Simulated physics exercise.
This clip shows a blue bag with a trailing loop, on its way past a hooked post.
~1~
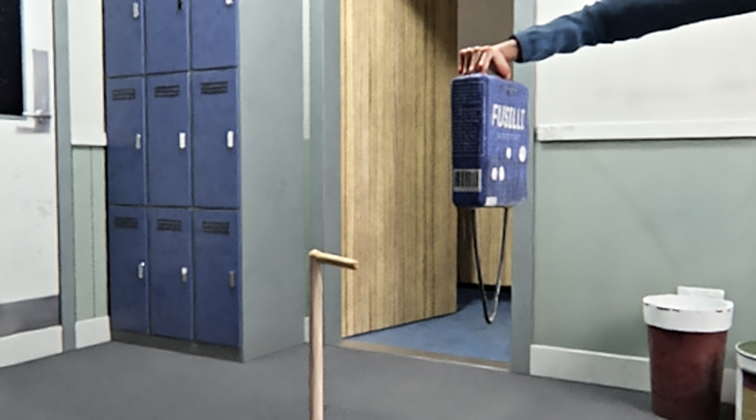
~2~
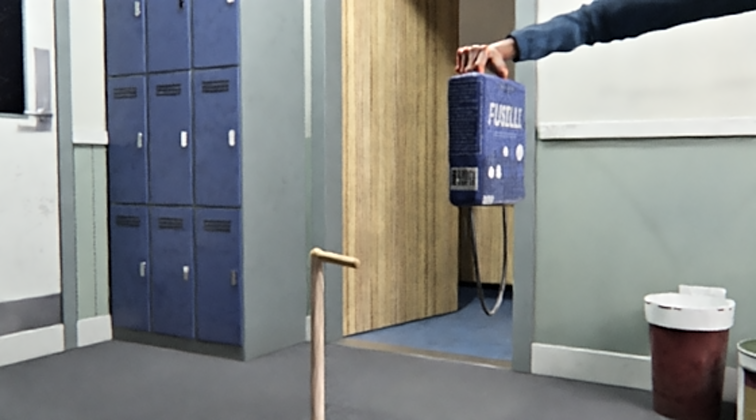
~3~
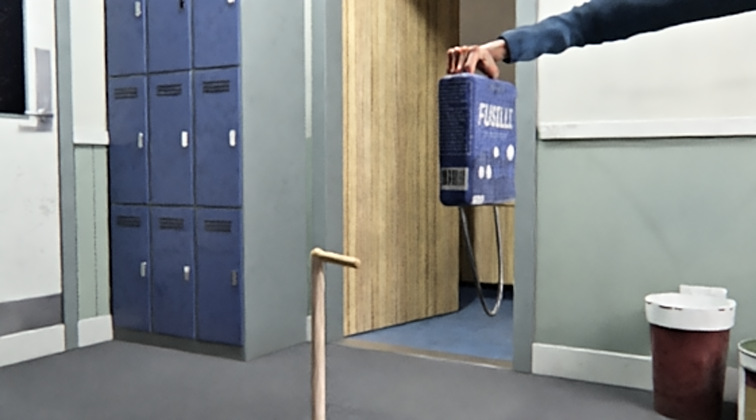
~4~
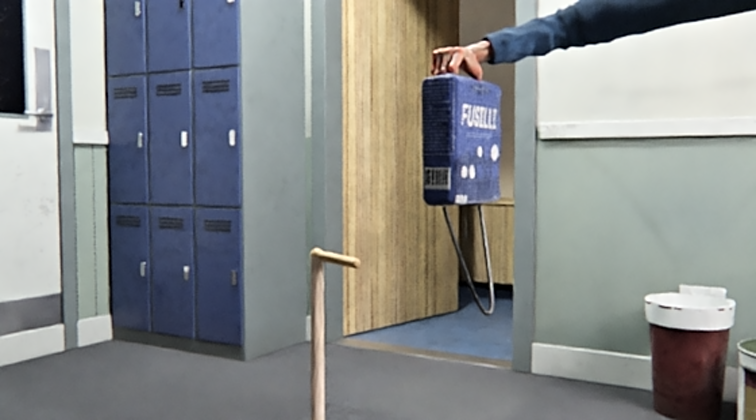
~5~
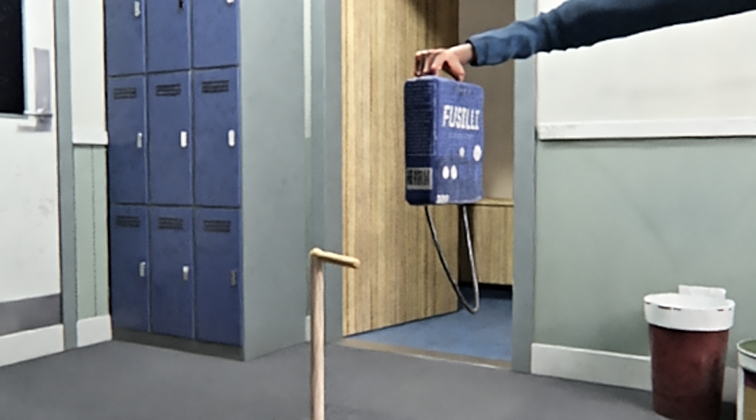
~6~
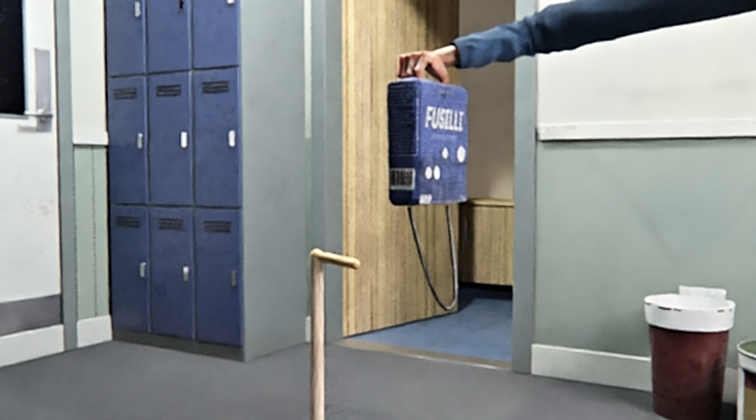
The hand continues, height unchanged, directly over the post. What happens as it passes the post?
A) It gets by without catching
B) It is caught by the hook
Option B: It is caught by the hook.
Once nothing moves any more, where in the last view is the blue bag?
Once everything settles, look close to pixel (258, 147).
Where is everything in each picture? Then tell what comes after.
In the first frame, blue bag (491, 143); hook tip (353, 265).
In the second frame, blue bag (488, 142); bottom of the loop (491, 314).
In the third frame, blue bag (479, 142).
In the fourth frame, blue bag (463, 142); bottom of the loop (488, 314).
In the fifth frame, blue bag (446, 143).
In the sixth frame, blue bag (429, 144); bottom of the loop (450, 309); hook tip (355, 264); hook points towards it, loop hangs below the hook.
Then, 0.44 s past the final frame, bag nearing the post near (361, 145).
Then, 0.94 s past the final frame, bag over the post near (291, 146).
When it is over, bag past the post near (258, 147); loop tight round the post, hand stopped. The blue bag is jerked back by its loop.
